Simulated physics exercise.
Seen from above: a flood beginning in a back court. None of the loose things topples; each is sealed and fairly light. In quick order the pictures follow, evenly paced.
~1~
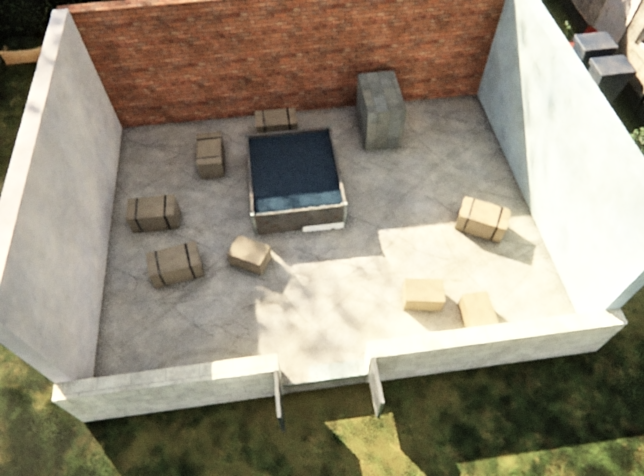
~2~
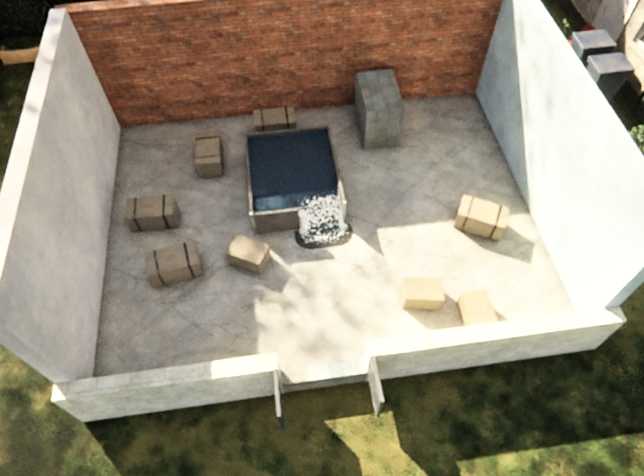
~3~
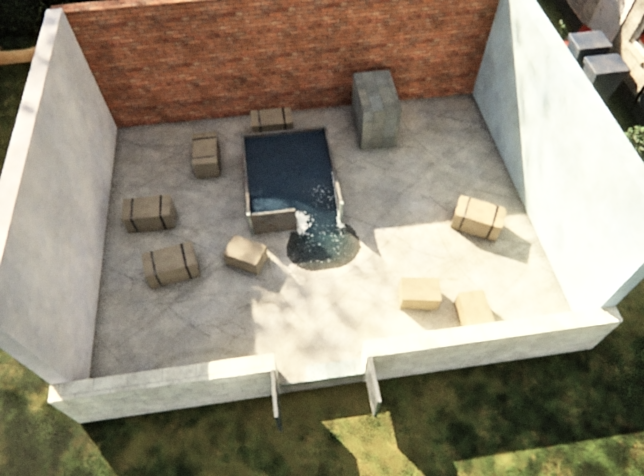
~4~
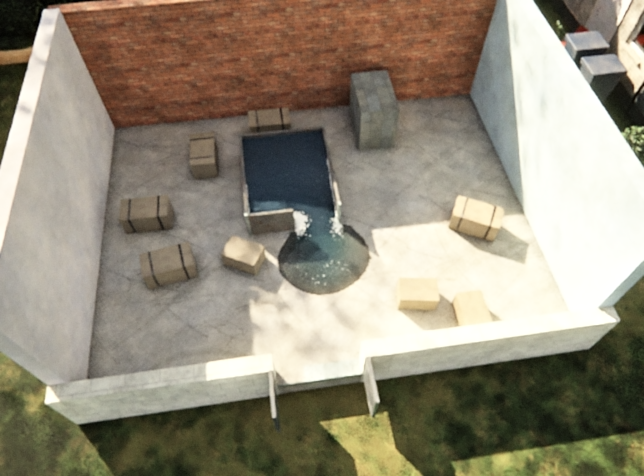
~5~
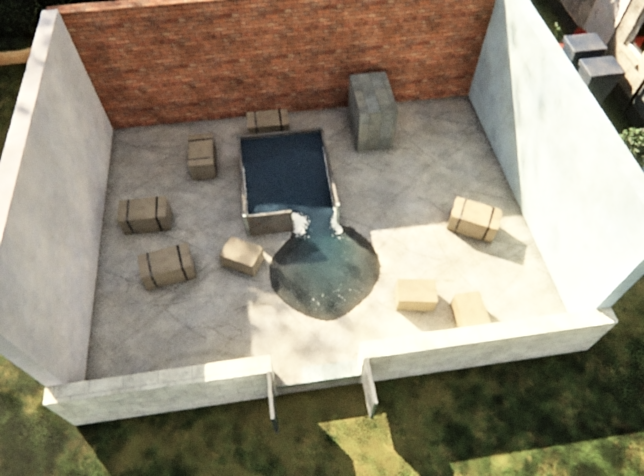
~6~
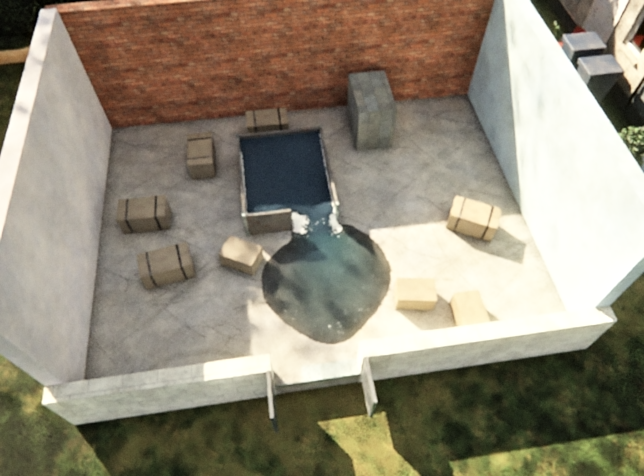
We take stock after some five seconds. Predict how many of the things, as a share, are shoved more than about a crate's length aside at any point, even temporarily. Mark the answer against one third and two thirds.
Fewer than a third of them.
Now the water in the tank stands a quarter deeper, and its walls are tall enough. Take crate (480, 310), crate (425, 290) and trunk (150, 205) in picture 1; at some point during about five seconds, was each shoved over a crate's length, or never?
Item by item: Cleared the mark, then cleared the mark, then missed the mark.
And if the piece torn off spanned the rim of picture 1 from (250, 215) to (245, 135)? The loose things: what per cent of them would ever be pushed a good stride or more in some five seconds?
I make it 50 per cent.
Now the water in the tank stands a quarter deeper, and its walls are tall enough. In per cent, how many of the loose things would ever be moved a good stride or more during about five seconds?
20 % or so.
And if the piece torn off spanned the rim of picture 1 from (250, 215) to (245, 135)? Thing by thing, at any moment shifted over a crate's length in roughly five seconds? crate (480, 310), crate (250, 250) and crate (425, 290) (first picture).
In turn: Stayed within it, stayed within it, stayed within it.
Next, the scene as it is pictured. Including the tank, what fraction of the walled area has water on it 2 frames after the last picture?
My figure is about 20 percent.
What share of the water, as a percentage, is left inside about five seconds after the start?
It comes to about 80 parts in a hundred.
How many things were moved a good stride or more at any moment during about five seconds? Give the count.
I make it 2 in total.
A moment on, 0 of 8 are well off their spots; 0 afloat.
Next, 1 of 8 are well off their spots; 1 afloat.
Later, 2 of 8 are well off their spots; 2 afloat.
In the end, 2 of 8 are well off their spots, and 2 have been at some point; 2 afloat.
